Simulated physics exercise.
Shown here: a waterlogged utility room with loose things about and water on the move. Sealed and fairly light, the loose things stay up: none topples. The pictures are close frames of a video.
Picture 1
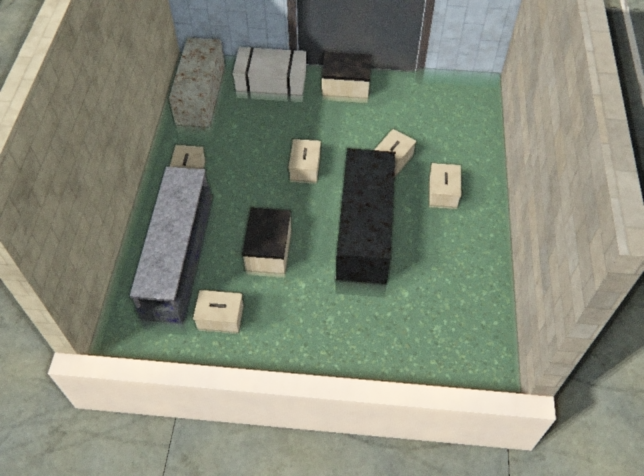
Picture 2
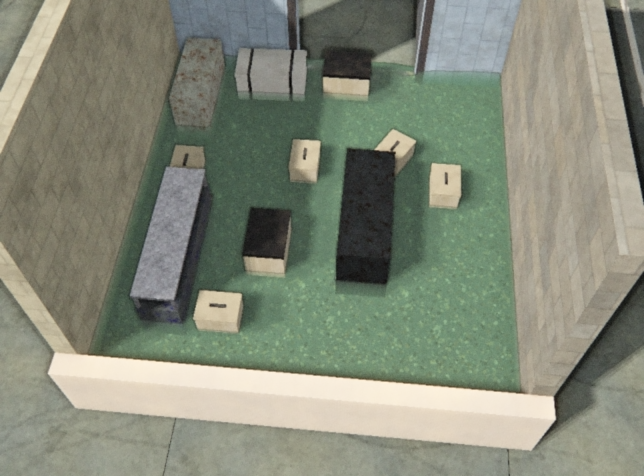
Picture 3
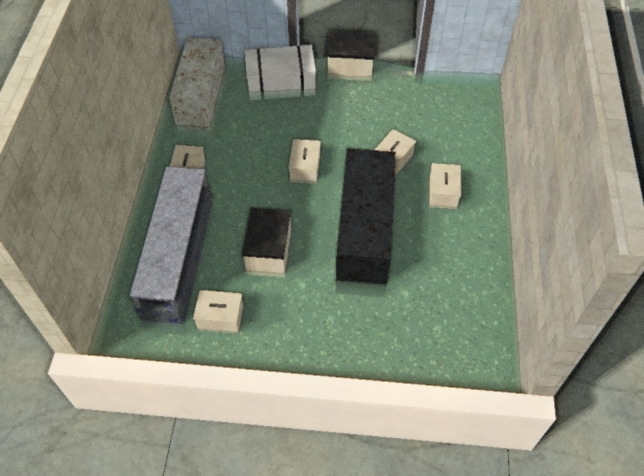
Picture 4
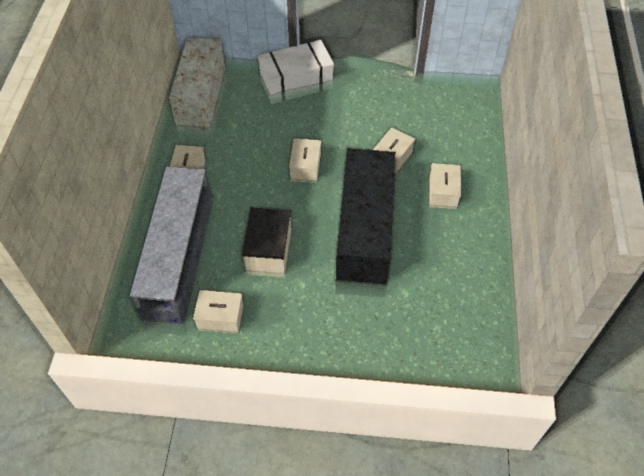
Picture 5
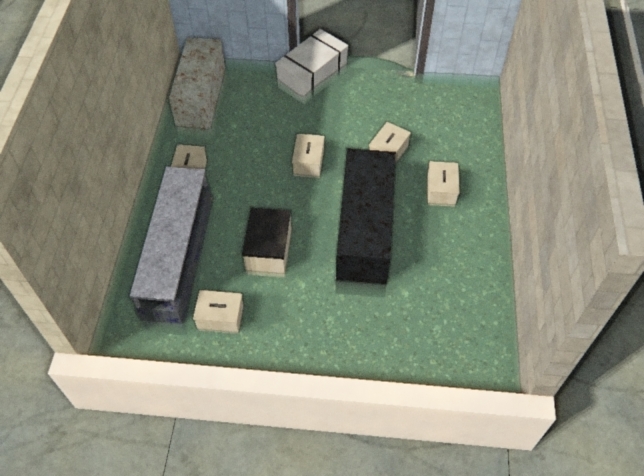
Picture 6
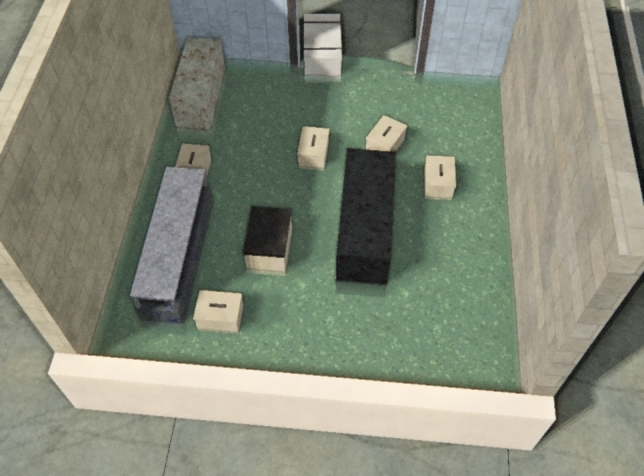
A flooded utility room with a green floor, tan side walls and a blue back wall is seen from a fixed, high viewpoint. A grey block and a pale, dark-strapped trunk sit at back left, with long grey and black blocks, dark-topped boxes and small cream totes around them. The back doorway opens, a dark-topped box drifts out, then the trunk turns and floats into the opening while several totes shift slightly.
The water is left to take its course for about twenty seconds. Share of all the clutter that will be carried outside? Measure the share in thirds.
In thirds: Two or more.
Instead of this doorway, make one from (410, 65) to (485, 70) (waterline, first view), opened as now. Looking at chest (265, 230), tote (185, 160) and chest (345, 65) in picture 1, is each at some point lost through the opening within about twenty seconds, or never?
Okay, one after another: Never departs, then never departs, then departs.
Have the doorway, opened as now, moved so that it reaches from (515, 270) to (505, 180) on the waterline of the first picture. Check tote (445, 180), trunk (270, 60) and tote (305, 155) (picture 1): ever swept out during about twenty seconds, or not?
First flushed away, then held back, then flushed away.
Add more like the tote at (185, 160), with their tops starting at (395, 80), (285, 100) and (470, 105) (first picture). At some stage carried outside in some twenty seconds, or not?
In order: Exits; exits; exits.
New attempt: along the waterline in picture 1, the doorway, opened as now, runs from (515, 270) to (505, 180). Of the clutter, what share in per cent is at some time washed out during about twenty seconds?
Roughly 50 in a hundred.
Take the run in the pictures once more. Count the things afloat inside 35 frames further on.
Exactly 1 of them.
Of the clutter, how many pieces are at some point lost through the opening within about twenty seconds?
Count: 7.
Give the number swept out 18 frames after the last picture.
That makes 5.
A moment on, 2 of 8 are out; 6 afloat.
Next, 5 of 8 are out; 3 afloat.
Later, 7 of 8 are out; 1 afloat.
In the end, 7 of 8 are out; 1 afloat.
